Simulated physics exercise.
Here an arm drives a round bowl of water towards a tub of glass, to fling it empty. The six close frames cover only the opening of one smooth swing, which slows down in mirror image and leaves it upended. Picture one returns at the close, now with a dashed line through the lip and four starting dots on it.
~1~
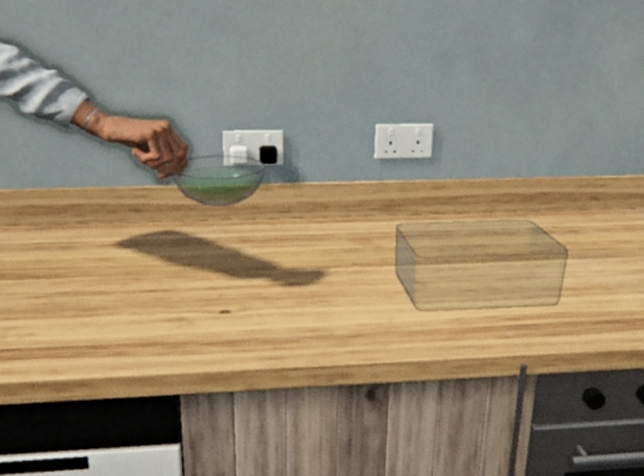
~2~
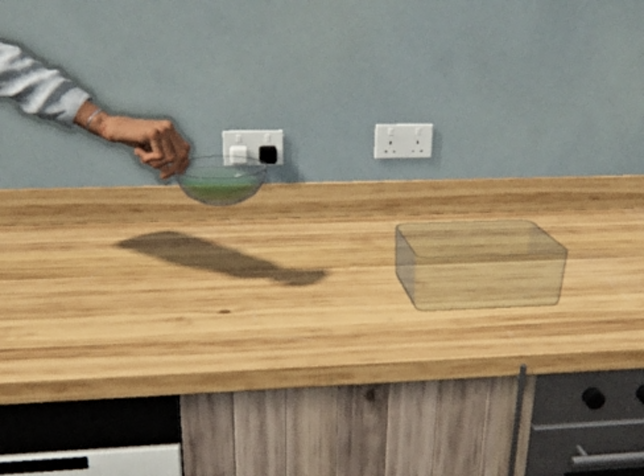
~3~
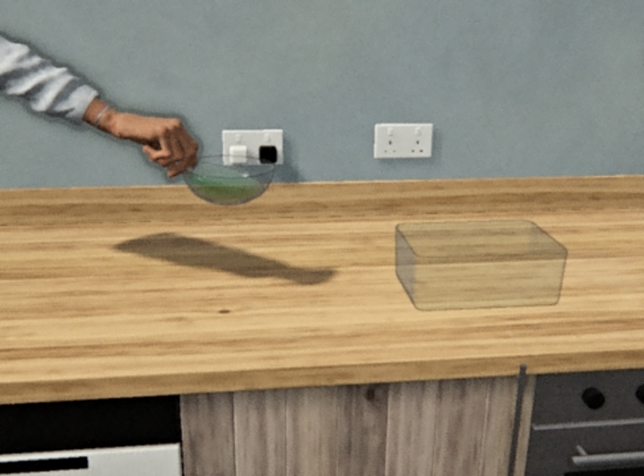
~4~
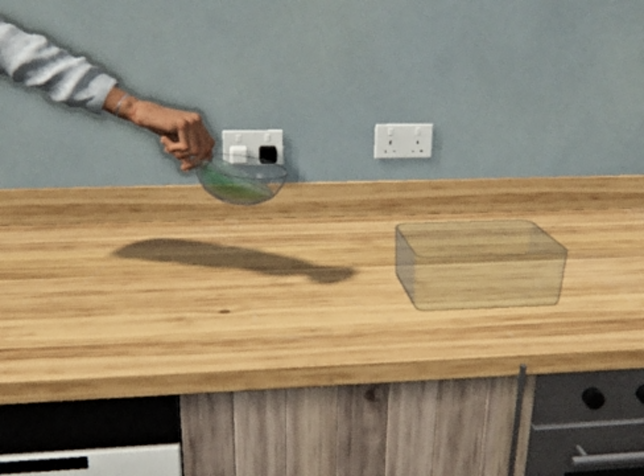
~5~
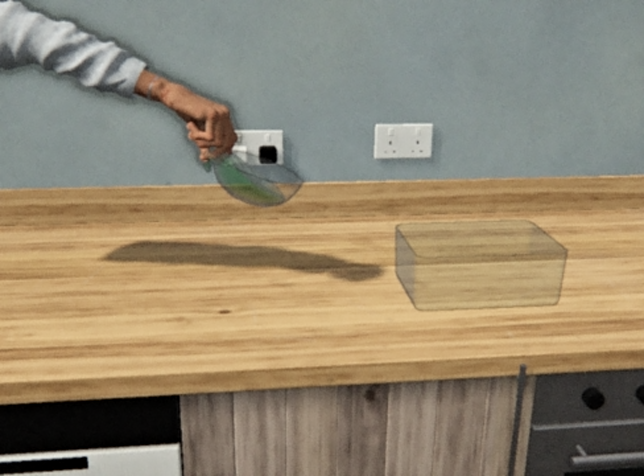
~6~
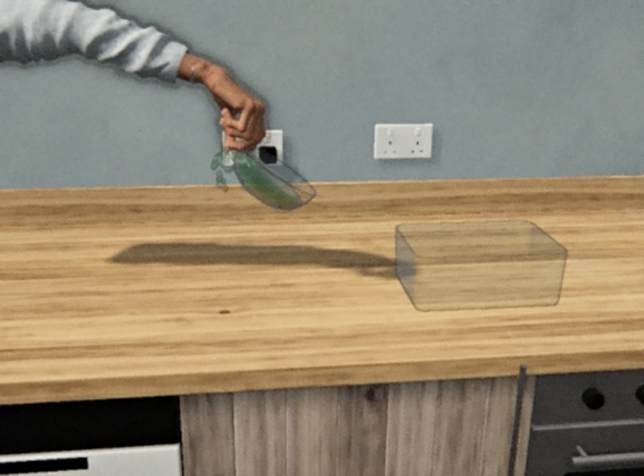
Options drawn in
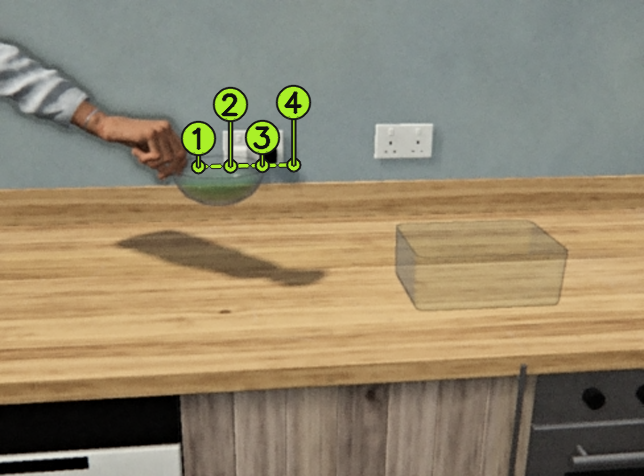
An arm in a pale grey sleeve reaches in from the left, holding a clear round bowl of greenish water above a wooden kitchen counter, seen from the front and slightly above. A clear glass tub sits on the right, beneath white sockets on a blue-grey wall. The hand barely moves, then carries the bowl rightward, tilting it as water passes the rim, while the view stays still.
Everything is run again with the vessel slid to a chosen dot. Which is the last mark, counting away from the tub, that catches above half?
That is dot 4.
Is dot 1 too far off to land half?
Yes, that goes wrong.
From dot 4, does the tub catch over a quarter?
Yes, it does.
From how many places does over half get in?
One of them.
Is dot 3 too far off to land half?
Yes, it does.
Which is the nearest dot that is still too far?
Here it is dot 3.
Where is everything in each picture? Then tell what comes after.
Upright, lip at (263, 165); tub from (413, 310) to (558, 303); nothing has left yet, in the first picture.
Upright, lip at (266, 165); nothing has left yet, in the second picture.
Upright, lip at (273, 166); nothing has left yet, in the third picture.
Tipped about 8°, lip at (286, 171); water is over the rim, down to (193, 163), in the fourth picture.
Tipped about 20°, lip at (301, 180); water is over the rim, down to (209, 170), in the fifth picture.
Tipped about 34°, lip at (315, 191); water is over the rim, down to (226, 190), in the sixth picture.
On the marked copy, 1 at (198, 166); 2 at (230, 166); 3 at (262, 165); 4 at (293, 164).
If 1 is chosen, about 0 % lands in the tub, 99 % falls short.
If 2 is chosen, about 0 % lands in the tub, 94 % falls short and 6 % goes beside or beyond.
If 3 is chosen, about 21 % lands in the tub, 72 % falls short and 7 % goes beside or beyond.
If 4 is chosen, about 77 % lands in the tub, 16 % falls short and 7 % goes beside or beyond.
